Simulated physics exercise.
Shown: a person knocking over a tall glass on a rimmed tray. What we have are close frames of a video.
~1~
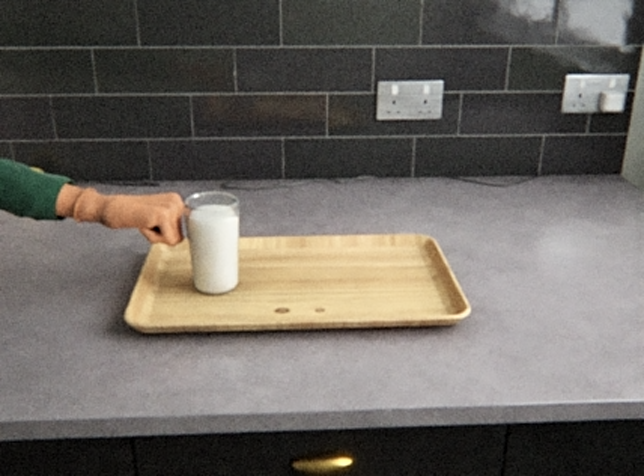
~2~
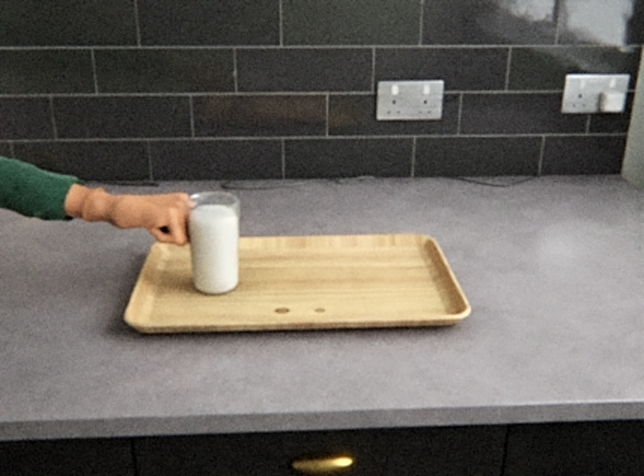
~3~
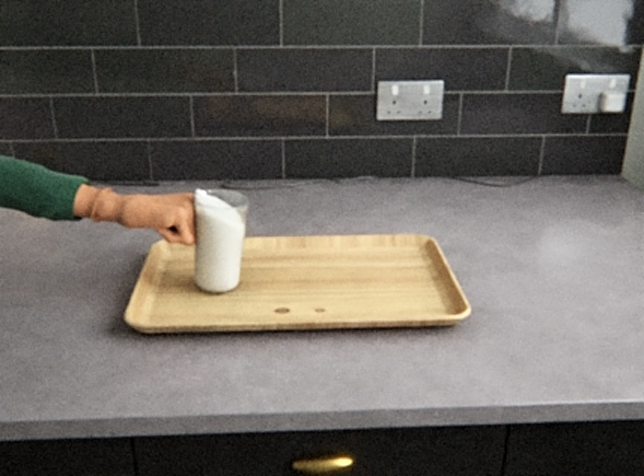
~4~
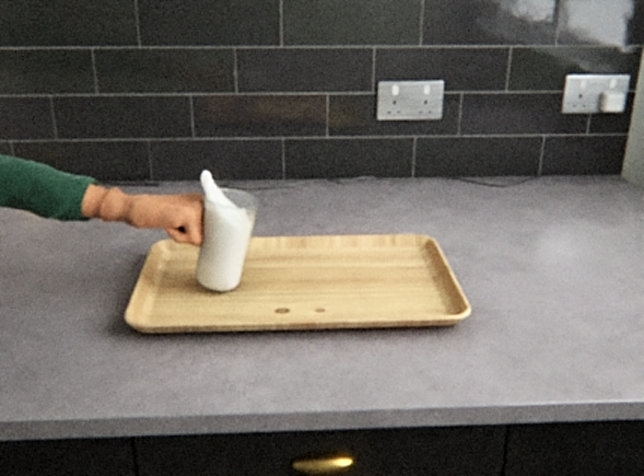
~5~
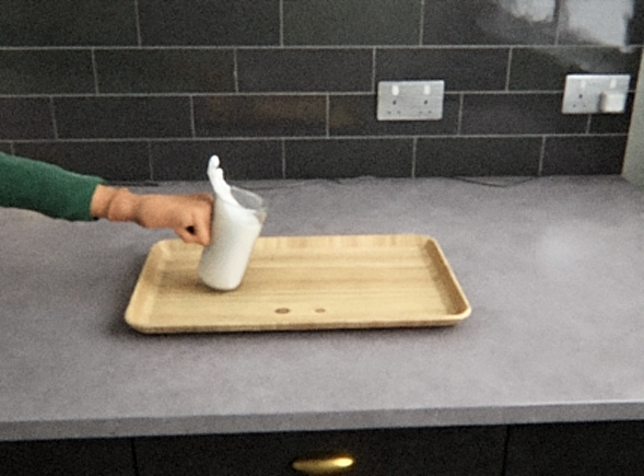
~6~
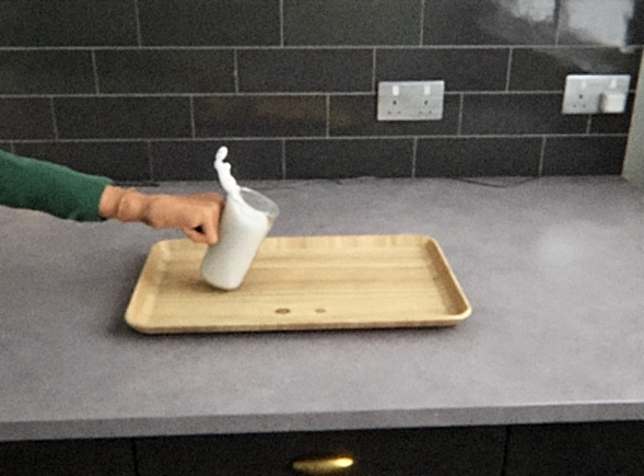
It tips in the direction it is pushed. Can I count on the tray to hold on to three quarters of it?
No. Most likely the overflow past the rim will be more than a quarter.
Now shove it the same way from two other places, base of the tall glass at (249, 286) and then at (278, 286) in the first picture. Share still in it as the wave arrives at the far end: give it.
It comes to near 55 percent in the first case and near 70 percent in the second.
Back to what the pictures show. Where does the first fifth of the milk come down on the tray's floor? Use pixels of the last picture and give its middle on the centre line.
Impact centre, mid-line: Approx. (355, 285).
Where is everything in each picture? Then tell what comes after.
It leans 0°; its right rim is at (237, 202); the milk meets the walls at (189, 212) and (236, 212); the tray's far rim is at (450, 271); the tray is clear ahead, in the first picture.
It leans 0°; its right rim is at (237, 202); the milk meets the walls at (189, 212) and (236, 212), in the second picture.
It leans 6°; its right rim is at (247, 203); the milk meets the walls at (200, 197) and (239, 214); 1 per cent is over the edge, in the third picture.
It leans 12°; its right rim is at (257, 204); the milk meets the walls at (207, 203) and (251, 218); 2 per cent is over the edge, in the fourth picture.
It leans 18°; its right rim is at (267, 207); the milk meets the walls at (213, 215) and (260, 219); 3 per cent is over the edge, in the fifth picture.
It leans 24°; its right rim is at (277, 211); the milk meets the walls at (219, 220) and (268, 216); 3 per cent is over the edge, in the sixth picture.
A moment on, the tall glass lies on its side and 88 per cent is in the glass, 0 on the tray and 12 above or beyond its rim.
Next, the tall glass lies on its side and 49 per cent is in the glass, 45 on the tray and 6 above or beyond its rim.
Then the tall glass lies on its side and 29 per cent is in the glass, 47 on the tray and 24 above or beyond its rim.
Later the tall glass lies on its side and 16 per cent is in the glass, 38 on the tray and 46 above or beyond its rim.
Finally, 54 per cent is held by tray and glass, 46 is off the tray.
